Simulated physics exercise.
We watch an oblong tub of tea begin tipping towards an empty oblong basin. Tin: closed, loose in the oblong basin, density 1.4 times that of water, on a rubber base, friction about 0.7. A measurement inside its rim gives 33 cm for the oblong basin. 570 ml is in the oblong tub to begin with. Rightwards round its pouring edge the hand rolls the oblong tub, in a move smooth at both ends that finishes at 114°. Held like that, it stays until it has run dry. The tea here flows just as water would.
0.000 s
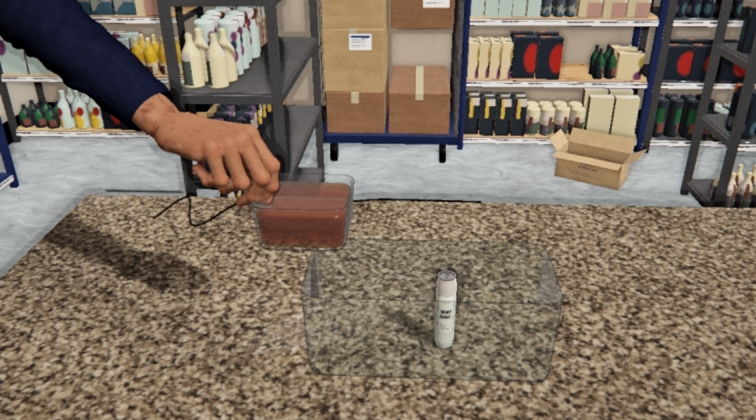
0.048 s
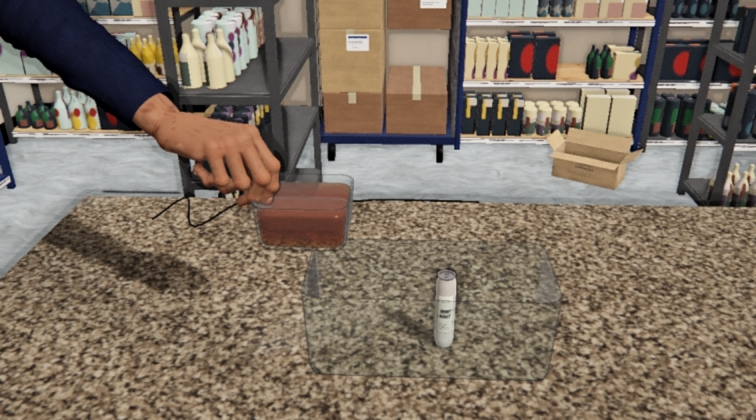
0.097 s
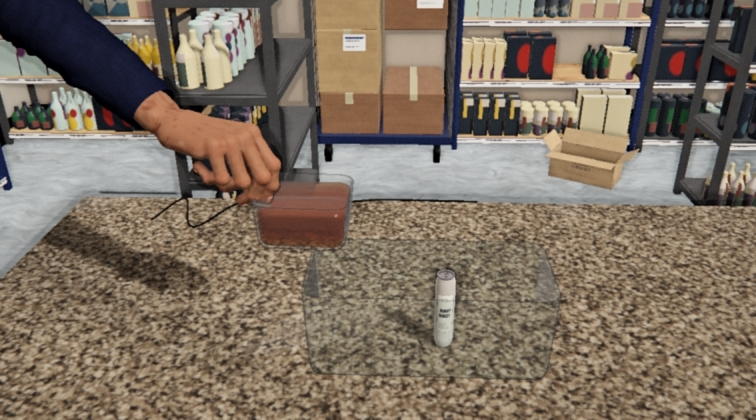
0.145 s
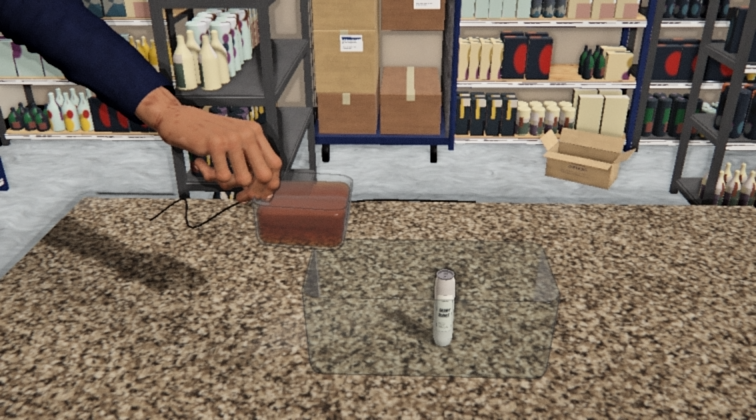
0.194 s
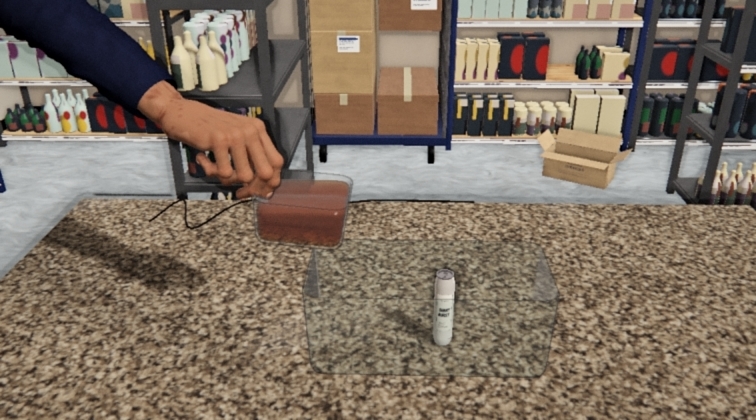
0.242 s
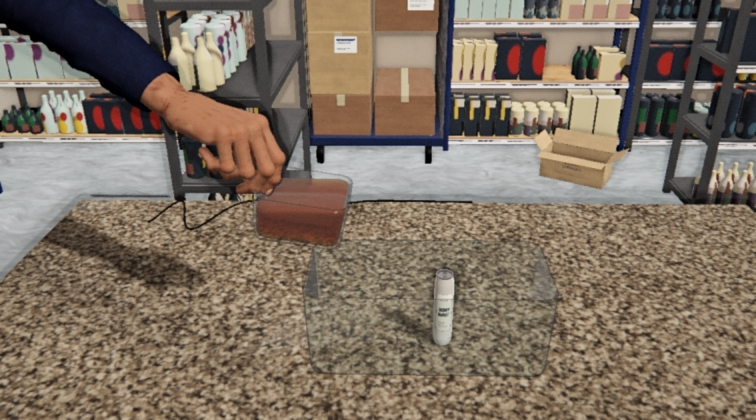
In a stockroom, a hand slowly tilting a clear tub of reddish-brown tea slightly rightwards beside an oblong basin holding a small tin.
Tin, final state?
Standing.
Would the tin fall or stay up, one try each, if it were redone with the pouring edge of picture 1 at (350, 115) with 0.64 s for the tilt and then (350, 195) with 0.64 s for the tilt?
The tin stays vertical the first time and overturns the second time.
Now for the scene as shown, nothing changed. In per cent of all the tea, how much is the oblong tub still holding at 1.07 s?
5 %.
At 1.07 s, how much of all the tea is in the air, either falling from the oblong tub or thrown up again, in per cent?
I'd say some 10 per cent is in the air.
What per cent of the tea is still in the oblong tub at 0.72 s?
Roughly 48 %.
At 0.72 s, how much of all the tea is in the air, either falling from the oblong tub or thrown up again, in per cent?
Share: Roughly 34 per cent.
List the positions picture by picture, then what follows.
In the first picture, it leans 0°; its right rim is at (351, 193); the tea meets the walls at (262, 195) and (350, 196); the oblong basin's rim runs from (309, 267) to (554, 273); the tin's top is at (447, 279).
In the second picture, it leans 0°; its right rim is at (351, 193); the tea meets the walls at (262, 196) and (350, 196).
In the third picture, it leans 1°; its right rim is at (350, 194); the tea meets the walls at (262, 195) and (349, 196).
In the fourth picture, it leans 3°; its right rim is at (350, 194); the tea meets the walls at (262, 195) and (349, 195).
In the fifth picture, it leans 6°; its right rim is at (350, 194); the tea meets the walls at (262, 193) and (348, 195).
In the sixth picture, it leans 9°; its right rim is at (350, 195); the tea meets the walls at (262, 192) and (348, 192).
By 0.72 s the tilt is 64° and 48 per cent is still to pour; the tin stands where it began.
By 1.07 s the tilt is 103° and 5 per cent is still to pour; the tin stands where it began.
By 1.44 s the tilt is 114° and 0 per cent is still to pour; the tin stands where it began.
By 1.84 s the tilt is 114° and 0 per cent is still to pour; the tin stands where it began.
At rest the tin stands where it began.
